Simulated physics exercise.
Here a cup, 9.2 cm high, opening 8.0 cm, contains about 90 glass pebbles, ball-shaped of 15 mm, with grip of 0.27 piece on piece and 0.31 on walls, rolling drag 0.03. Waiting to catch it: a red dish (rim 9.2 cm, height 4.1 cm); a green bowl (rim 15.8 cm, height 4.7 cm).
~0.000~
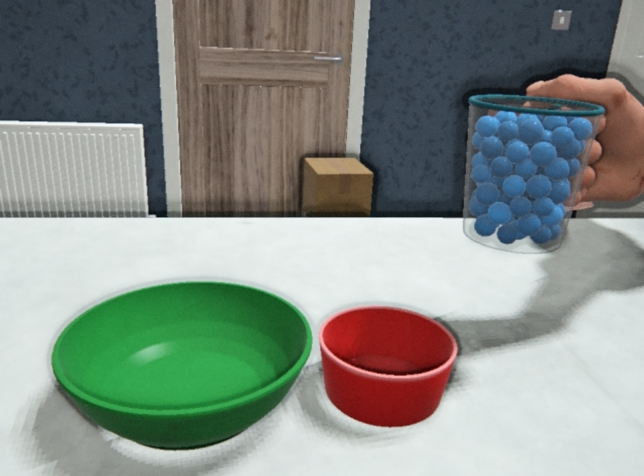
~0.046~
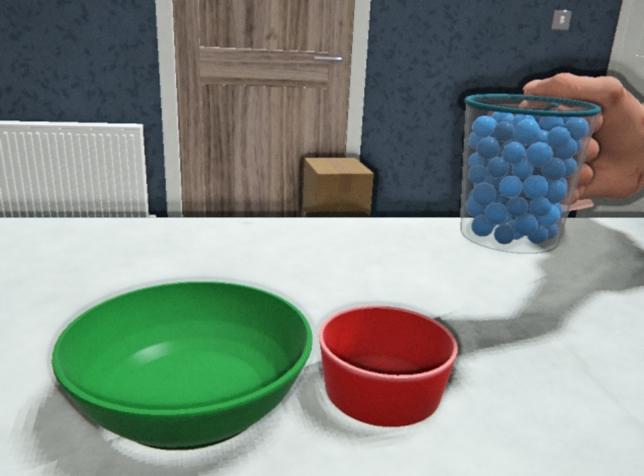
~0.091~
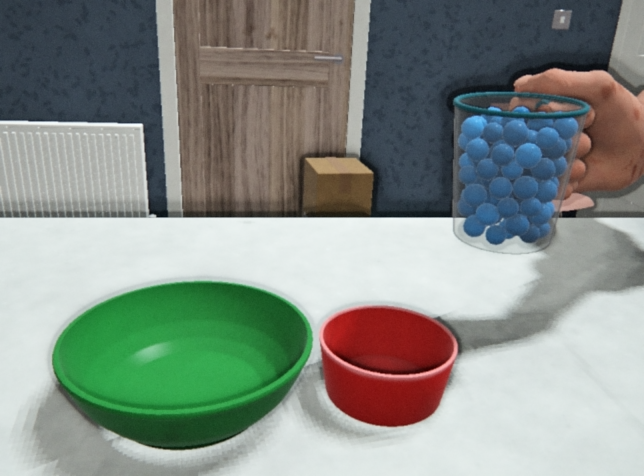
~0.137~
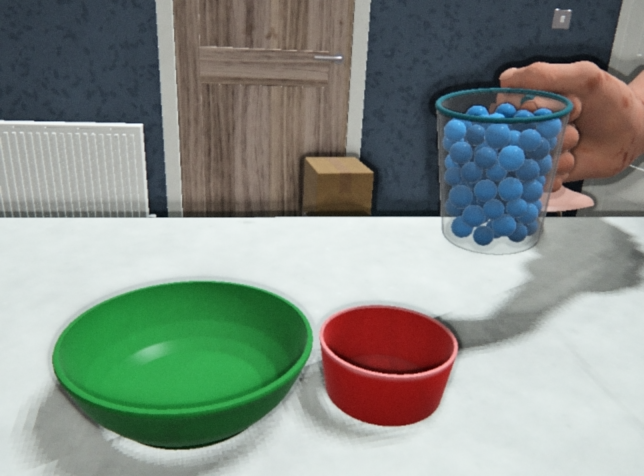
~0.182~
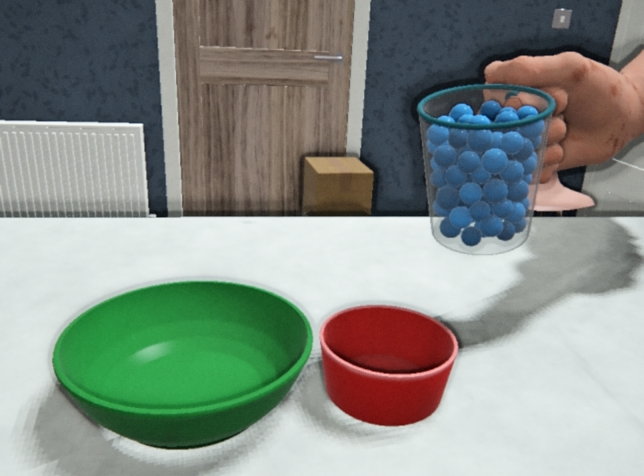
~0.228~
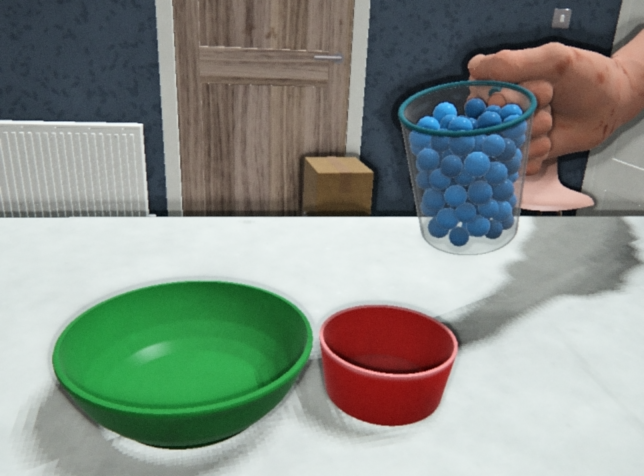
In a room with a wooden door and a white radiator, a hand holds a clear cup full of blue balls upright above a pale tabletop, behind a green bowl and a smaller red dish. The hand moves the cup a short way left, gradually tilting it slightly leftward.
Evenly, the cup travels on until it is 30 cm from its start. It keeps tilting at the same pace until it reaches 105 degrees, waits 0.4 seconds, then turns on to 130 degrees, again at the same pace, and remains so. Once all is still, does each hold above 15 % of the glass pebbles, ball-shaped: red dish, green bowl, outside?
Red dish: Under, green bowl: Over, outside: Over.
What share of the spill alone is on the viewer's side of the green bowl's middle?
I'd put it at close to 70 percent of the spill.
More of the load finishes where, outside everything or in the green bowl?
When it all settles, the bigger part is outside everything.
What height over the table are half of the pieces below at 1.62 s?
Height: Roughly 2 cm.
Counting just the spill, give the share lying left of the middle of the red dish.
I reckon close to 100 per cent of the spill.
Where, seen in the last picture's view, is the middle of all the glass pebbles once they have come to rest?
Somewhere about (157, 381) in the final view.
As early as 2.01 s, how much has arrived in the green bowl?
About 30 per cent by then.
After 0.76 s, tilt 75 degrees; cup 95 %, in the air 5 %; middle of all pieces near (287, 177).
After 1.21 s, tilt 105 degrees; cup 35 %, outside 20 %, green bowl 35 %, in the air 15 %; middle of all pieces near (109, 310).
After 1.62 s, tilt 111 degrees; outside 65 %, green bowl 30 %.
After 2.01 s, tilt 130 degrees; outside 70 %, green bowl 30 %.
In the end, at 3.5 s, cup 0 %, outside 70 %, red dish 0 %, green bowl 30 %.
